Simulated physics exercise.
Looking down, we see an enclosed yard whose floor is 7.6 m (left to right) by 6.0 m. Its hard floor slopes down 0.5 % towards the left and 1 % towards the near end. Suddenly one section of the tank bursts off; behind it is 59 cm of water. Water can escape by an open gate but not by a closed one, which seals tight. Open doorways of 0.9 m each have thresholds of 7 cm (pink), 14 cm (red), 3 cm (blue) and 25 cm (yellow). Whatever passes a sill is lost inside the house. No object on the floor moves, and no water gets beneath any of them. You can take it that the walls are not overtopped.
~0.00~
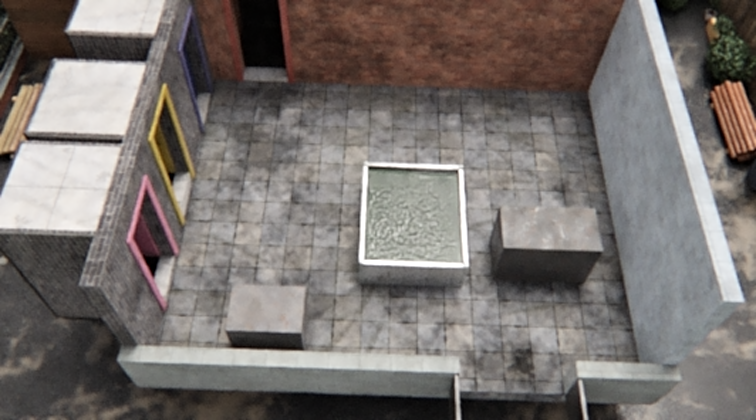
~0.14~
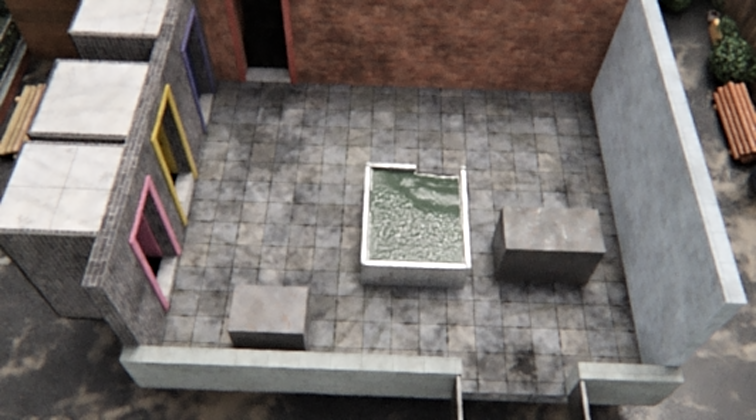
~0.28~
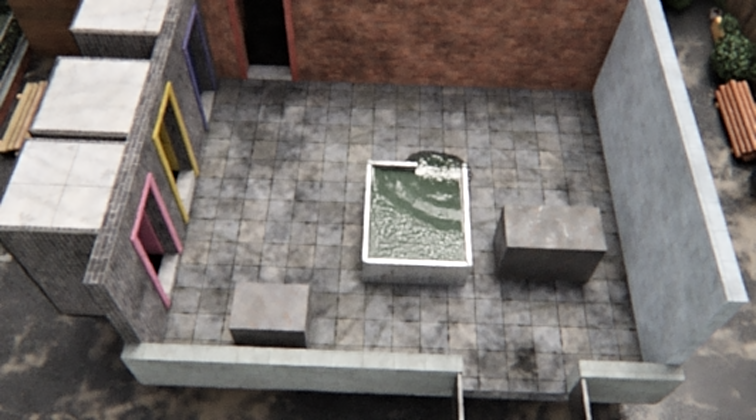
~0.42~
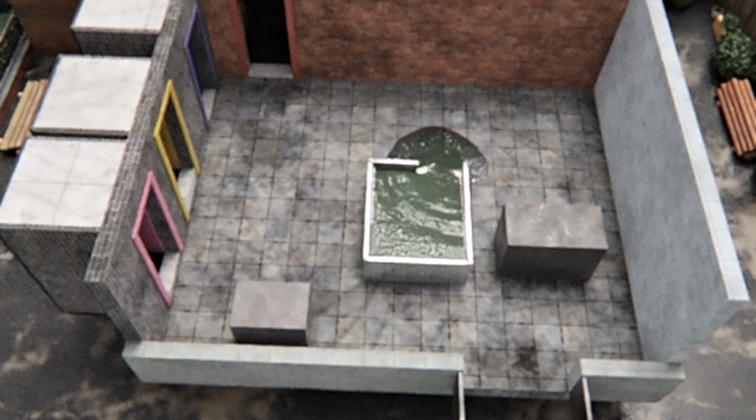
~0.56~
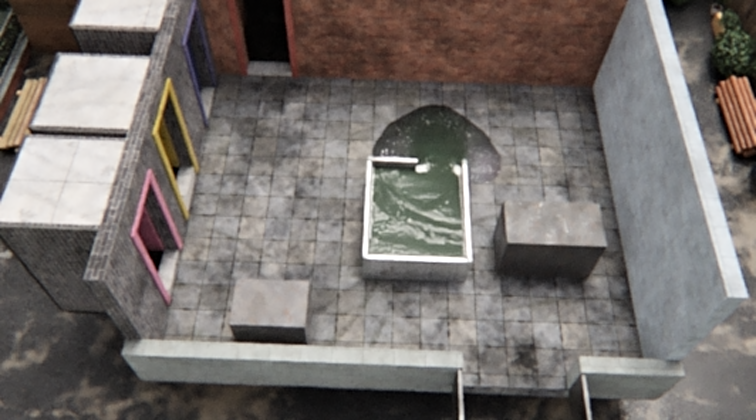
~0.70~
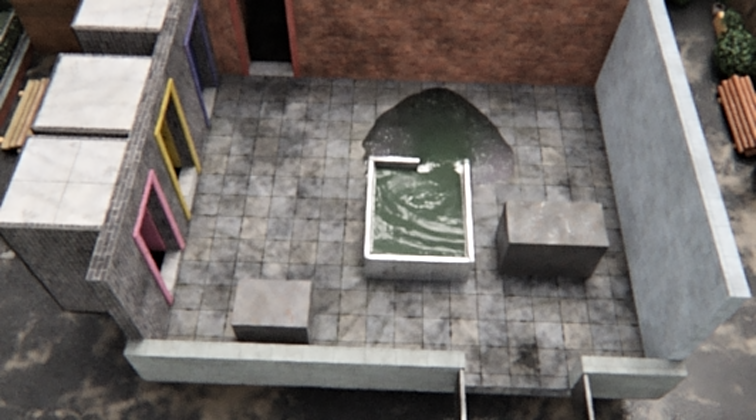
Dark green water pours through a gap in the far side of a white-rimmed rectangular tank and spreads over the grey tiled floor of a walled yard, seen from high above. A grey block sits to the right and another at lower left, with pink, yellow and blue-framed doorways along the left wall and red brick behind. The pool widens toward the brick wall while ripples swirl inside the tank.
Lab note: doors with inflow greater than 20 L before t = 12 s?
Pink door not greater, red door not greater, blue door greater, yellow door not greater.
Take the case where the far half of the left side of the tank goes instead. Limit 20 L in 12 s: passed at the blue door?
Measured against that limit, the blue door goes beyond it.
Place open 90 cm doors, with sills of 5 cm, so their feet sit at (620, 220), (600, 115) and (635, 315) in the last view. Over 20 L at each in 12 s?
The first one doesn't reach it, the second one exceeds it, and the third one doesn't reach it.
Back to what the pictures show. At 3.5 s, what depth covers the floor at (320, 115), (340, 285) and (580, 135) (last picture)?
Spot one 4 cm, spot two 0 cm, spot three 8 cm.
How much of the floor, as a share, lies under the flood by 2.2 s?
Covered: Roughly 25 per cent.
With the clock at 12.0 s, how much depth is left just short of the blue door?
It's some 4.5 centimetres deep.
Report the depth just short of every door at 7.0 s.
Depth readings (cm): Pink = 3; red = 2; blue = 8; yellow = 5.
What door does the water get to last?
It's the pink door that comes last.
After 1.4 s water covers 15 % of the floor and is deepest (33 cm) near (445, 180); pink door not reached, red door not reached, blue door not reached, yellow door not reached.
After 2.2 s water covers 25 % of the floor and is deepest (28 cm) near (594, 90); pink door not reached, red door 1 cm at the sill, 0 L in, blue door not reached, yellow door not reached.
After 3.5 s water covers 35 % of the floor and is deepest (20 cm) near (445, 180); pink door not reached, red door 4 cm at the sill, 0 L in, blue door 8 cm at the sill, 5 L in, yellow door not reached.
After 7.0 s water covers 65 % of the floor and is deepest (12 cm) near (648, 376); pink door 3 cm at the sill, 0 L in, red door 2 cm at the sill, 0 L in, blue door 8 cm at the sill, 88 L in, yellow door 5 cm at the sill, 0 L in.
After 12.0 s water covers 90 % of the floor and is deepest (8 cm) near (159, 359); pink door 4 cm at the sill, 0 L in, red door 2 cm at the sill, 0 L in, blue door 5 cm at the sill, 122 L in, yellow door 3 cm at the sill, 0 L in.
